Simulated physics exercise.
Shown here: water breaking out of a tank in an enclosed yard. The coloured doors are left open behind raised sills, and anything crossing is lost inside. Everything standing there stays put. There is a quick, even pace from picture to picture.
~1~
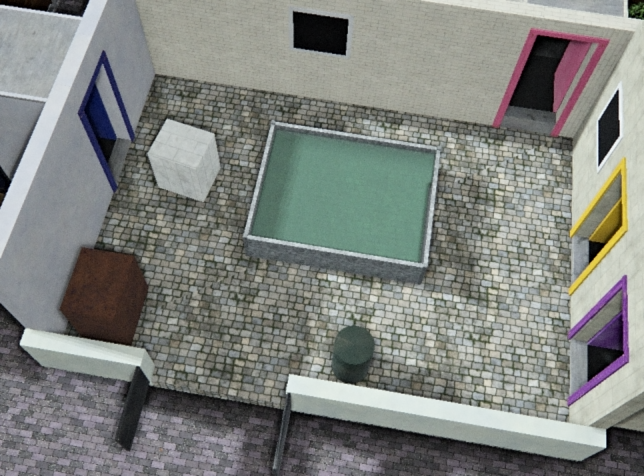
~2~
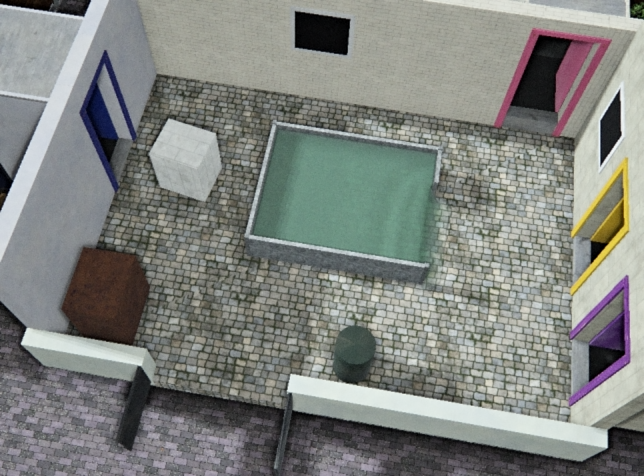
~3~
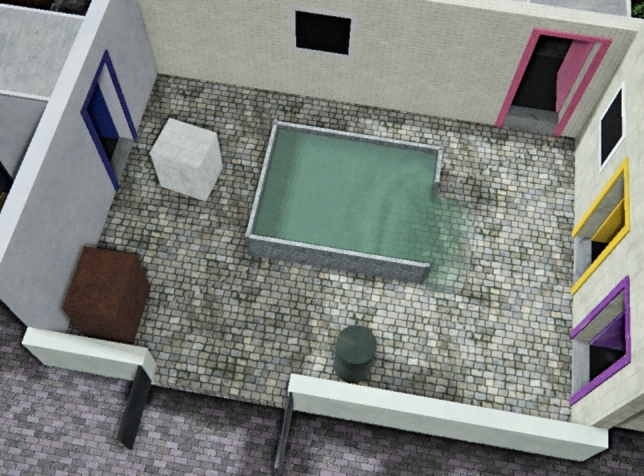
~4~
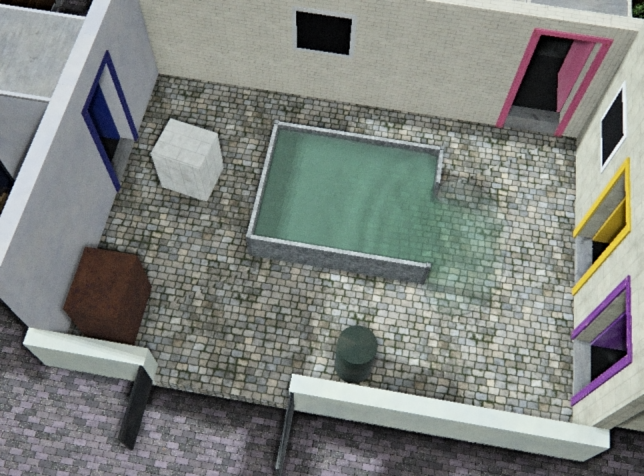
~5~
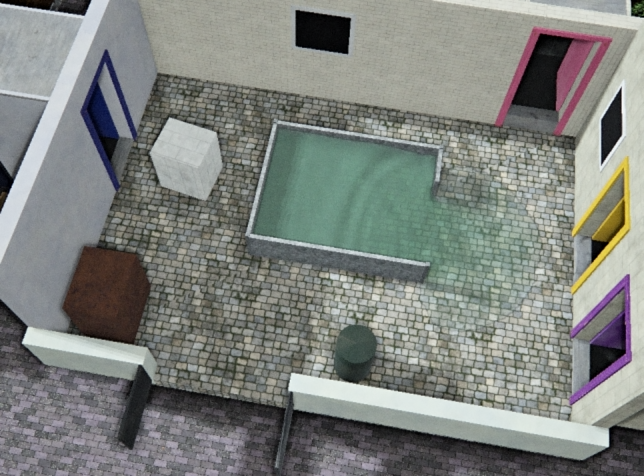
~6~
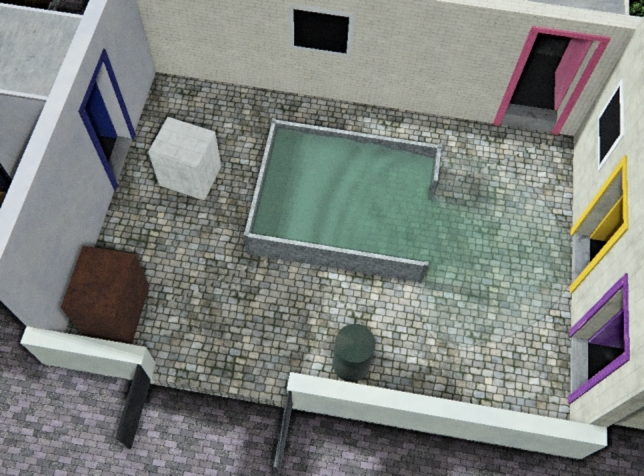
Green water in a walled courtyard tank breaking out through a gap in the right side and spreading across the paving.
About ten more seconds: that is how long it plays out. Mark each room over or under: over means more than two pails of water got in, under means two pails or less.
Pink door: Under, purple door: Over, blue door: Under, yellow door: Over.
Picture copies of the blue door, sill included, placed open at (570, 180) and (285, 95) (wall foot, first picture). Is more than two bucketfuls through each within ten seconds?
Door one beats the threshold, door two misses the threshold.
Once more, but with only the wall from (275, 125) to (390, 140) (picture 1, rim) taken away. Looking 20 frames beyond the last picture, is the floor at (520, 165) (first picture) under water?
Answer: Covered.
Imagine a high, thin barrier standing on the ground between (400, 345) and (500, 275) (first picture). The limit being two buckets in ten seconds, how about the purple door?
Here's how it goes: The purple door remains below.
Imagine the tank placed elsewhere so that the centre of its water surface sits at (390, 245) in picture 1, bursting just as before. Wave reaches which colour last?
That would be the blue-painted one.
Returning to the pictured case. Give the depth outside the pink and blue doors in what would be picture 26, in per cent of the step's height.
Near 60 and 0 per cent, in that order.
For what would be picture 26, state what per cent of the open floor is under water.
Roughly 40 per cent.
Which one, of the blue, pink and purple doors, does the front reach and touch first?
It's the one in purple.
A moment on, water covers 25 % of the floor; the pink door not reached, the purple door wet at the sill, nothing in, the blue door not reached, the yellow door over two buckets in.
Next, water covers 30 % of the floor; the pink door wet at the sill, nothing in, the purple door over two buckets in, the blue door not reached, the yellow door far over two buckets in.
Then, water covers 40 % of the floor; the pink door wet at the sill, nothing in, the purple door far over two buckets in, the blue door not reached, the yellow door far over two buckets in.
Later, water covers 75 % of the floor; the pink door wet at the sill, nothing in, the purple door far over two buckets in, the blue door not reached, the yellow door far over two buckets in.
In the end, water covers 95 % of the floor; the pink door wet at the sill, nothing in, the purple door far over two buckets in, the blue door wet at the sill, nothing in, the yellow door far over two buckets in.
